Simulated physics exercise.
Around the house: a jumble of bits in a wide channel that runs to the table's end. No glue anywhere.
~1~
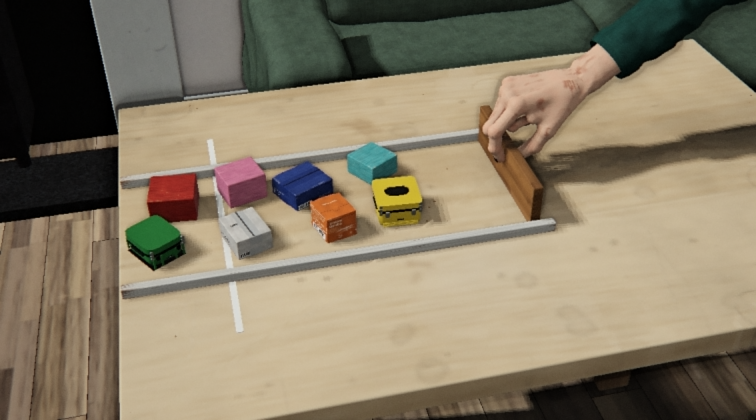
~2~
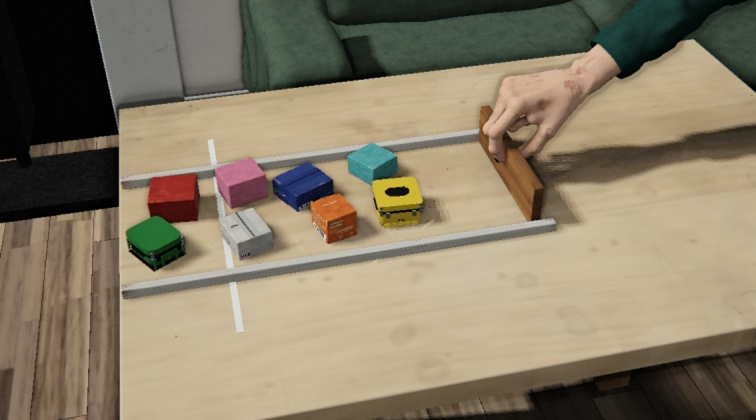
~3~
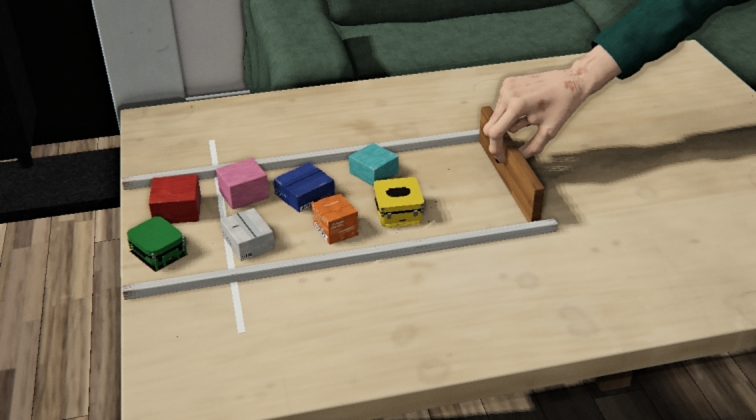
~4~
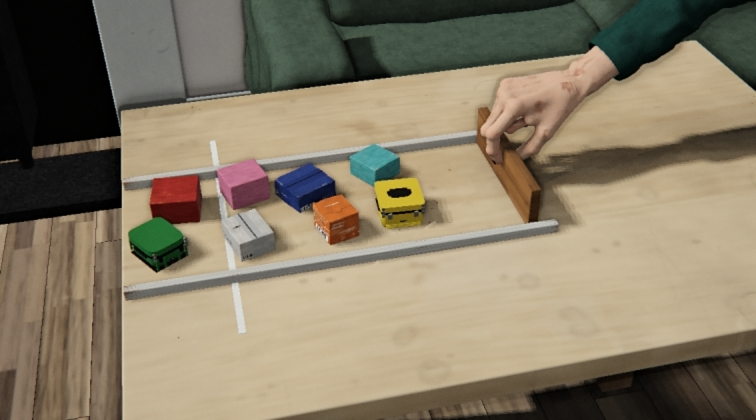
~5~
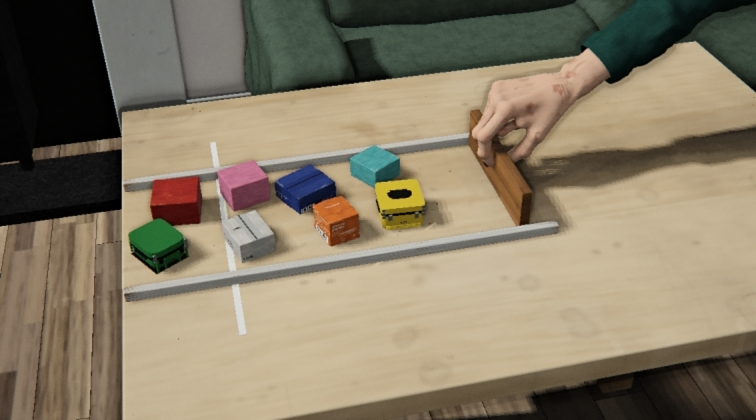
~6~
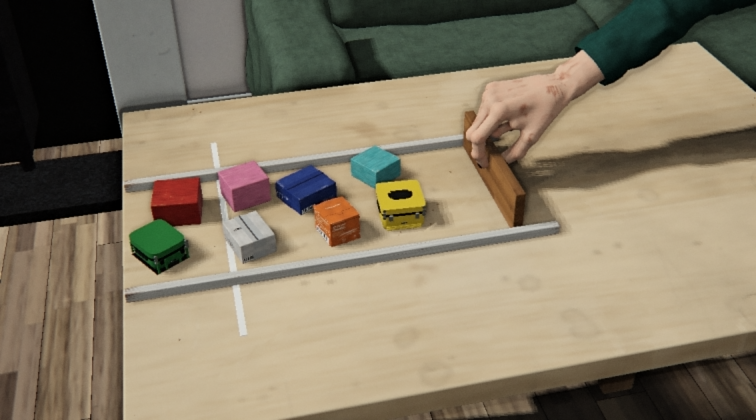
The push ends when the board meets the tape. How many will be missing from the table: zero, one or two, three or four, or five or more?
Here the number that fall off is one or two.
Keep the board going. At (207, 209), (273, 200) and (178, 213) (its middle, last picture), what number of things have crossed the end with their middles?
In that order 3, 0 and 5.
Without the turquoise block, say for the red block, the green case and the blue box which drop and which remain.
The red block comes down, the green case comes down, the blue box does not fall.
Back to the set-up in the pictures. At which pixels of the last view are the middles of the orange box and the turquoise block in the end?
Near (166, 253) and (203, 185).
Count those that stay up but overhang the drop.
The number is 2.
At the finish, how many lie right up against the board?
2 of them.
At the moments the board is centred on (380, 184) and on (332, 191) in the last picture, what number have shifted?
First 3, then 6.
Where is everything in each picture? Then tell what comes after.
Green case (155, 243); red block (174, 198); white box (246, 233); board (508, 162); tape (223, 222), in the first frame.
Red block (174, 199); turquoise block (373, 164), in the second frame.
White box (248, 234); blue box (304, 187), in the third frame.
Green case (158, 244); yellow case (399, 203), in the fourth frame.
Red block (177, 202); pink block (244, 186), in the fifth frame.
Green case (159, 247); red block (178, 202); white box (249, 237); board (492, 168); tape (227, 226), in the sixth frame.
Soon after, none off yet; green case at rest near (159, 247); red block at rest near (178, 202); white box at rest near (249, 237).
After that, none off yet; green case at rest near (159, 247); red block at rest near (178, 202); white box moving near (245, 237).
And then, none off yet; green case displaced a little near (131, 249); red block displaced a little near (156, 202); white box displaced well along near (171, 252).
In the end, the number that fall off is one or two; gone, green case.
